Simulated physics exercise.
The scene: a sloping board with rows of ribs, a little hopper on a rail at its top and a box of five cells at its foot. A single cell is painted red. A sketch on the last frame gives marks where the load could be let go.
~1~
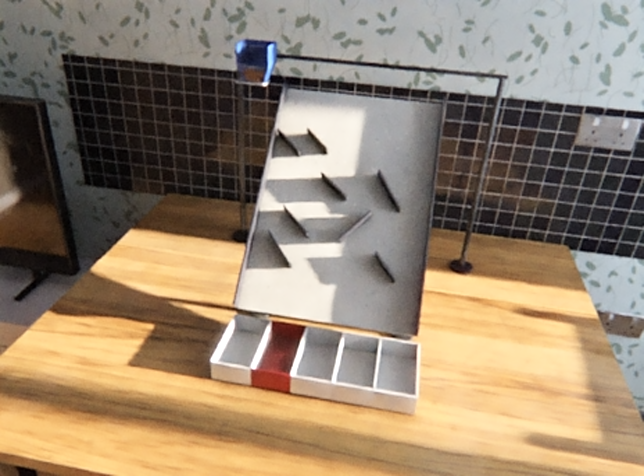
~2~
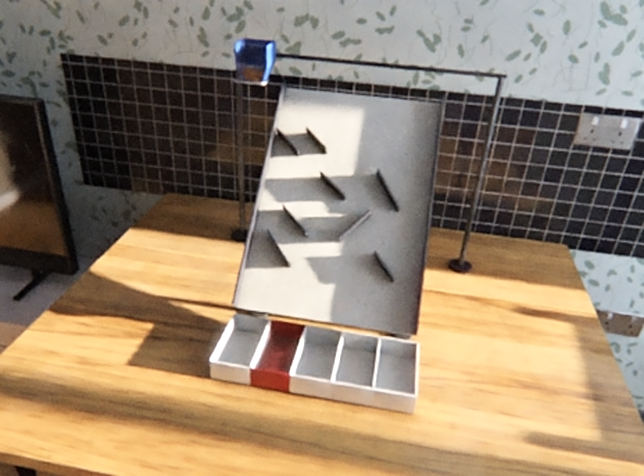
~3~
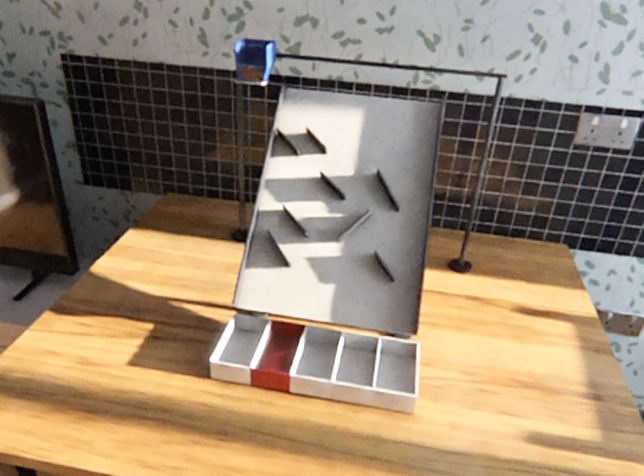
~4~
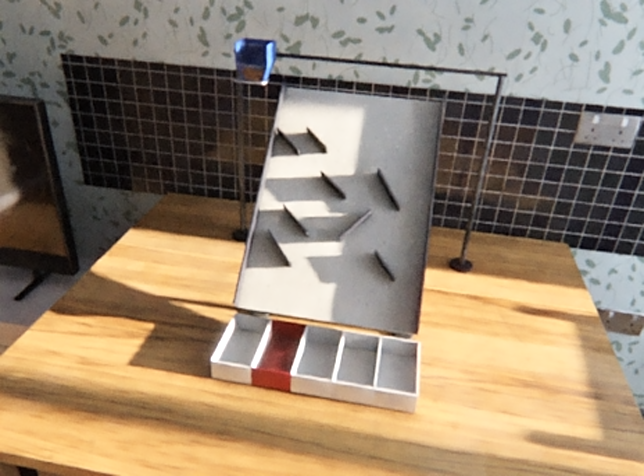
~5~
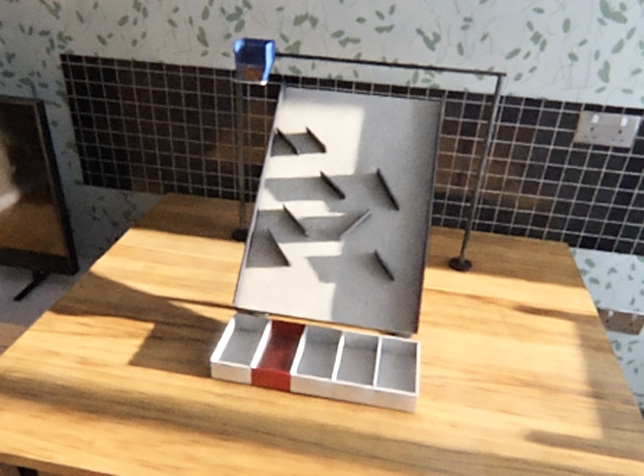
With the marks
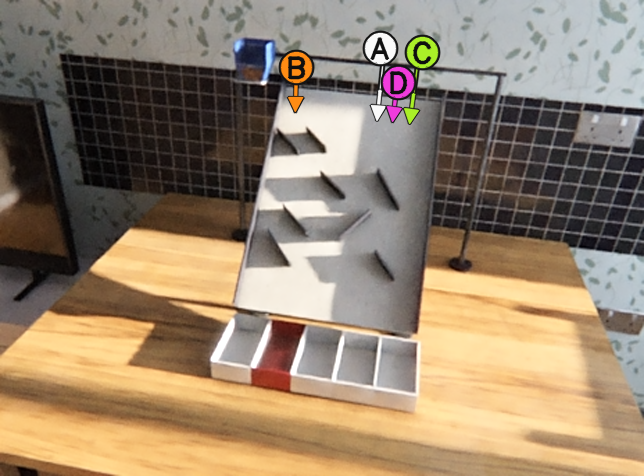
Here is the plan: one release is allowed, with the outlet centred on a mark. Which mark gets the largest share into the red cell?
Go for A.
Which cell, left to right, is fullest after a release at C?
The fifth from the left.
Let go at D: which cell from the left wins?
The fifth.
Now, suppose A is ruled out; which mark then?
That is mark D.
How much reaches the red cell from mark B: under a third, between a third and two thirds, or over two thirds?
Under a third.
On the marked copy, mark A meets the board at (377, 115); mark B meets the board at (295, 106); mark C meets the board at (410, 118); mark D meets the board at (393, 116).
With A, about two thirds in the red cell, about a third in other cells.
With B, a small part in the red cell, most in other cells, a small part held on the board.
With C, a stray few in the red cell, nearly all in other cells.
With D, about a quarter in the red cell, about two thirds in other cells.
